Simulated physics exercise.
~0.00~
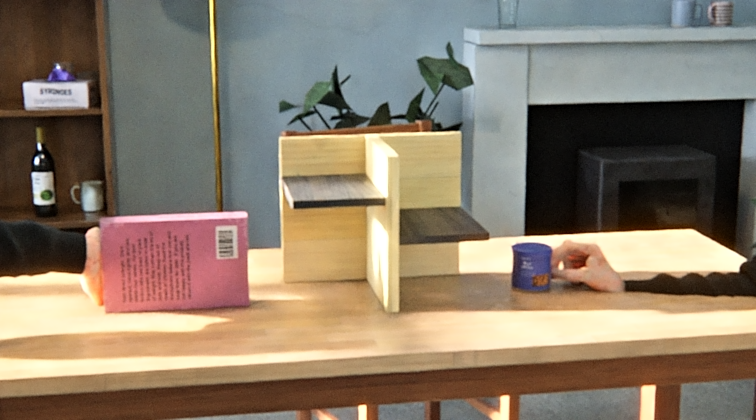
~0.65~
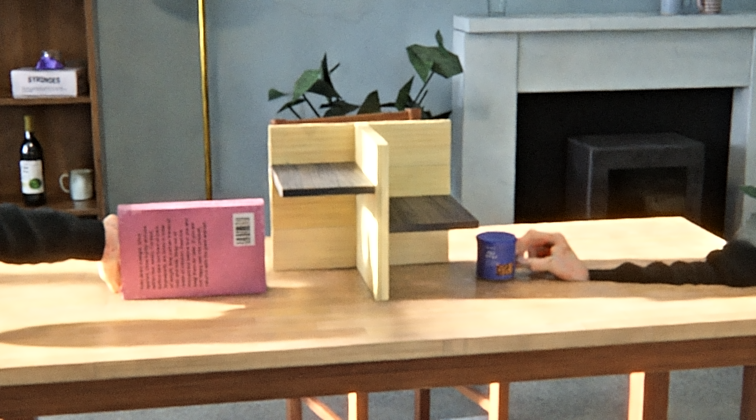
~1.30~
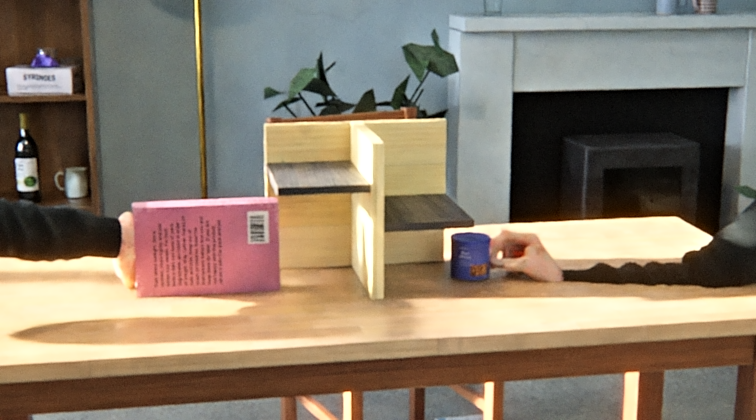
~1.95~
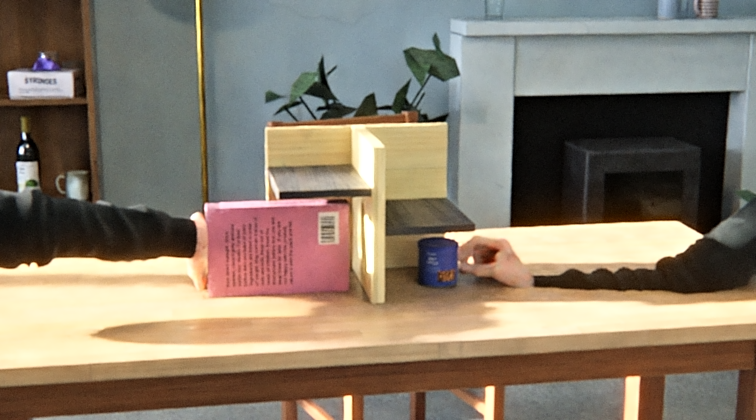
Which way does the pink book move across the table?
The pink book moves to the right, pushed by a hand toward the shelf.
The clip shows two hands at a two-sided wooden shelf on a table, one sliding a pink book in from the left and the other a blue tin from the right, until the tin is beneath the right ledge and the book partly beneath the left one.
